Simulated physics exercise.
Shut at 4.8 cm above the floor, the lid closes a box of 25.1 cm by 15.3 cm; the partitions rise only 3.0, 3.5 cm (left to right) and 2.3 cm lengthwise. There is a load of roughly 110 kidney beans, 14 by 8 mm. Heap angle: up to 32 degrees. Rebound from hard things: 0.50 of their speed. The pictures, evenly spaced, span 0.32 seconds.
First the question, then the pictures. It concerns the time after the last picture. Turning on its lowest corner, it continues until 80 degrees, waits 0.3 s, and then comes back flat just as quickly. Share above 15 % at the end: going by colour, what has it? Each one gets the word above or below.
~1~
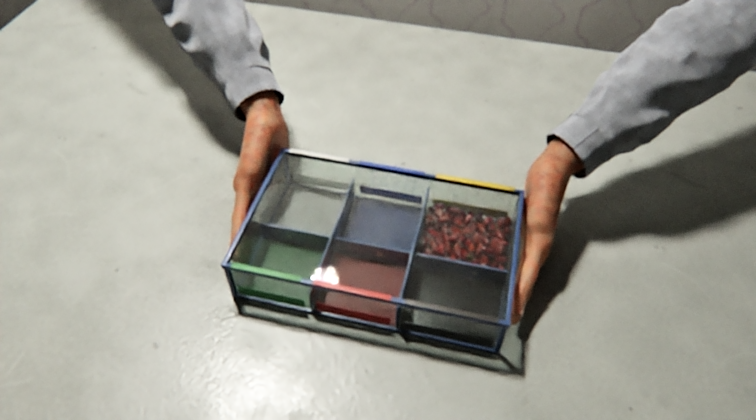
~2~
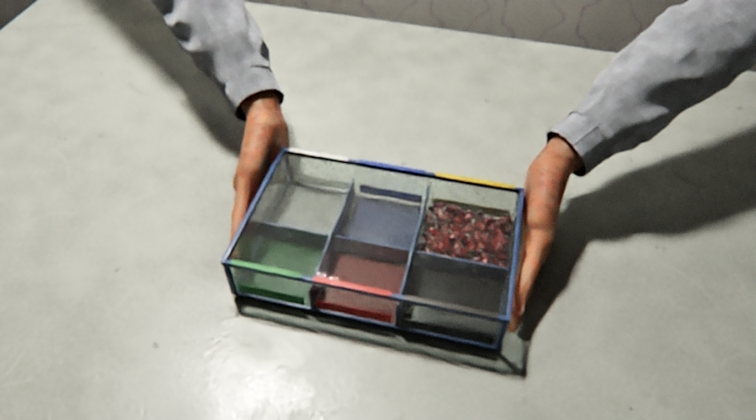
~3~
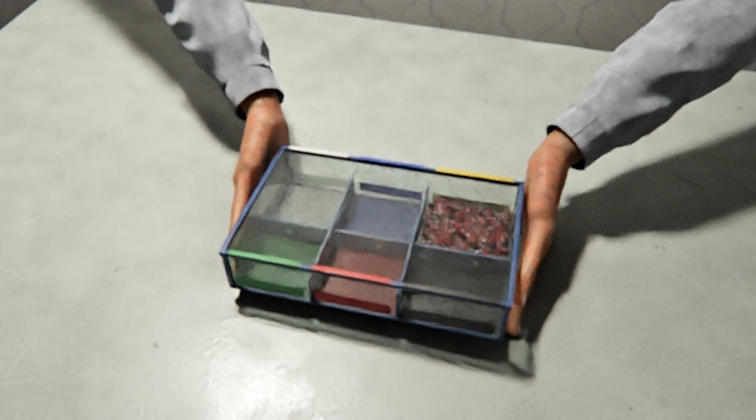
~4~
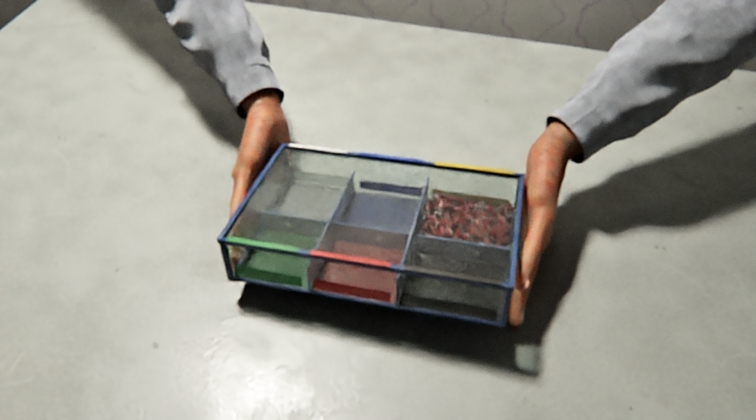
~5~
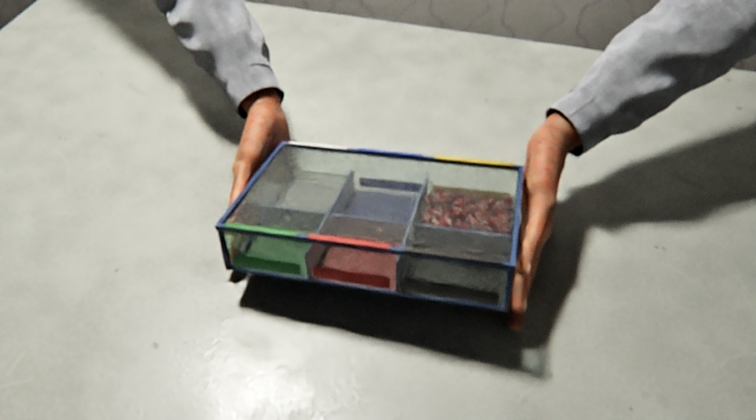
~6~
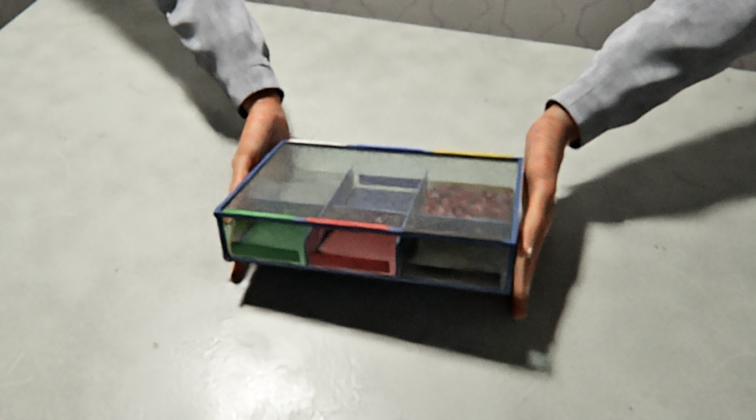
At the end, red compartment: Stays behind the line; blue compartment: Stays behind the line; green compartment: Stays behind the line; yellow compartment: Crosses the line; white compartment: Stays behind the line; black compartment: Stays behind the line.
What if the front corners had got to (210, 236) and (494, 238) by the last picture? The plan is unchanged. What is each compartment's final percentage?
Final shares: Red 0%, blue 5%, green 0%, yellow 90%, white 5%, black 0%.
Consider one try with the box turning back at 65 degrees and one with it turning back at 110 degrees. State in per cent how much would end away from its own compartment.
Close to 0 in a hundred first, and 5 in a hundred second.
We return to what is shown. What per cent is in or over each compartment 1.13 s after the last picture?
In per cent: Red 0, blue 0, green 0, yellow 100, white 0, black 0.
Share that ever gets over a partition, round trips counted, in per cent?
Estimate: Around 0 %.
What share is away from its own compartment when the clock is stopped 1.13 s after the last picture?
About 0 percent.
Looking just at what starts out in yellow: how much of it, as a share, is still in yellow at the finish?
That compartment keeps close to 100 per cent of its own pieces.
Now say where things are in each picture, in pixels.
The first picture shows box tilt 0 degrees, front corners at (227, 264) and (505, 322); yellow 100 %.
The second picture shows box tilt 1 degrees, front corners at (227, 261) and (506, 318).
The third picture shows box tilt 5 degrees, front corners at (225, 251) and (507, 304), lowest corner left back.
The fourth picture shows box tilt 9 degrees, front corners at (223, 239) and (509, 285), lowest corner left back.
The fifth picture shows box tilt 14 degrees, front corners at (221, 226) and (510, 265), lowest corner left back.
The sixth picture shows box tilt 18 degrees, front corners at (220, 212) and (511, 243), lowest corner left back; yellow 100 %.
Then, 1.13 s after the last picture, tilt 80 degrees; yellow 100 %.
Then, 1.88 s after the last picture, tilt 40 degrees; yellow 100 %.
Then, 2.66 s after the last picture, tilt 0 degrees; yellow 100 %.
In the end, red 0 %, blue 0 %, green 0 %, yellow 100 %, white 0 %, black 0 %.
